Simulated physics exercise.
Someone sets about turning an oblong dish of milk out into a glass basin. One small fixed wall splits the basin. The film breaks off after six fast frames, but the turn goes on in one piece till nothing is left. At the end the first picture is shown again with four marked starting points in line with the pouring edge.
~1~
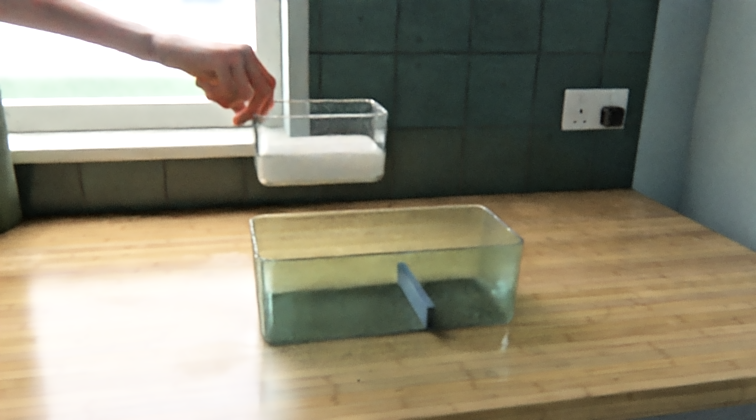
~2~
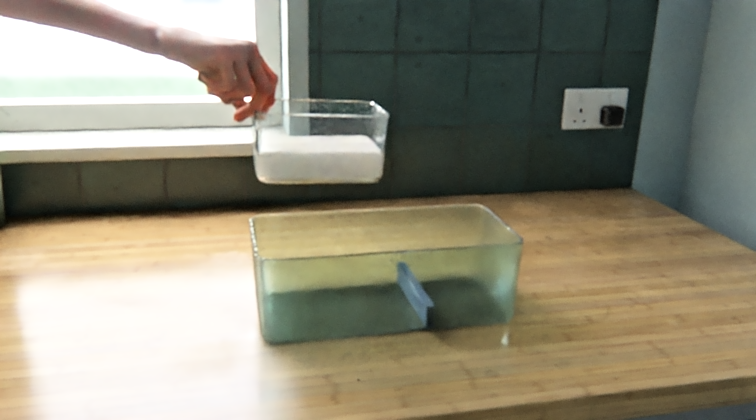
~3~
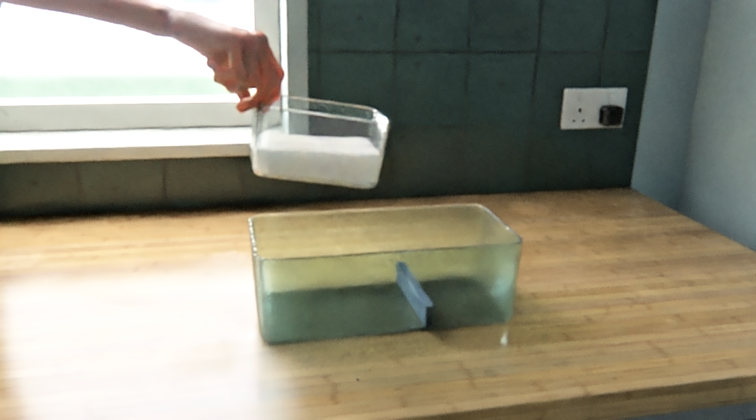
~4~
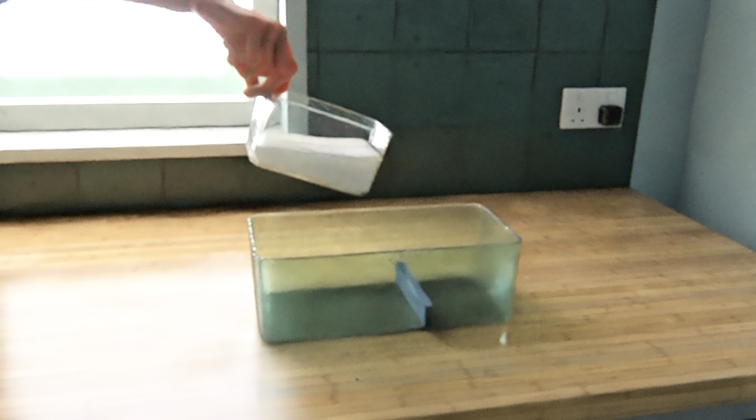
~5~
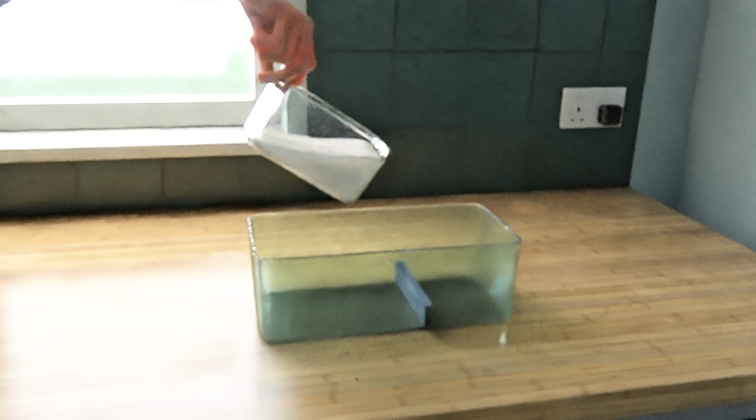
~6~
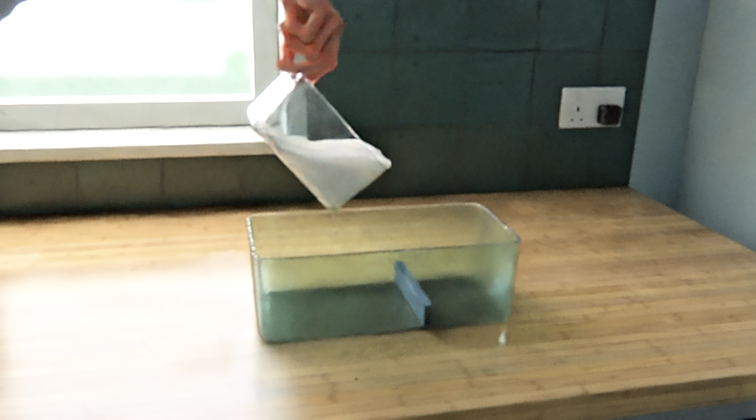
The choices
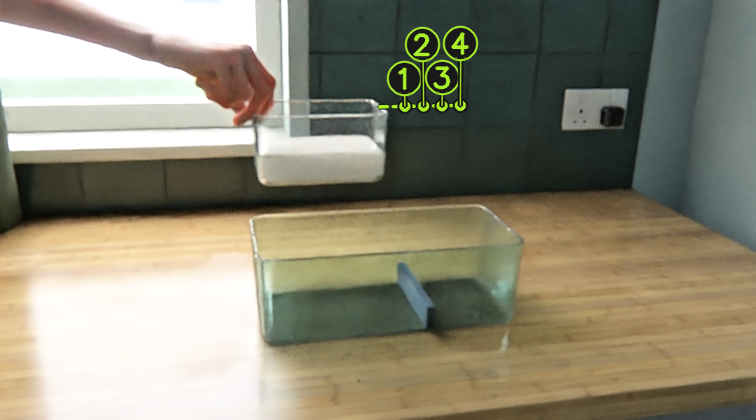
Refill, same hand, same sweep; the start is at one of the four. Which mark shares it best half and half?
Place 1.
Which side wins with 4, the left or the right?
The right one.
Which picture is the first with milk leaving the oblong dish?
In picture 6.
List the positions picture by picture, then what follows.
The first frame shows upright, lip at (379, 106); basin from (262, 342) to (512, 319); top of the wall at (415, 282); nothing has left yet.
The second frame shows tipped about 2°, lip at (380, 108); nothing has left yet.
The third frame shows tipped about 9°, lip at (382, 115); nothing has left yet.
The fourth frame shows tipped about 20°, lip at (384, 127); nothing has left yet.
The fifth frame shows tipped about 33°, lip at (384, 143); nothing has left yet.
The sixth frame shows tipped about 49°, lip at (378, 160); milk is over the lip, down to (378, 160).
On the marked copy, 1 at (404, 106); 2 at (423, 106); 3 at (442, 105); 4 at (460, 105).
For place 1, about 49 % ends left of the wall and 51 % right of it.
For place 2, about 36 % ends left of the wall and 62 % right of it; 3 % is lost outside.
For place 3, about 21 % ends left of the wall and 75 % right of it; 4 % is lost outside.
For place 4, about 17 % ends left of the wall and 80 % right of it; 3 % is lost outside.
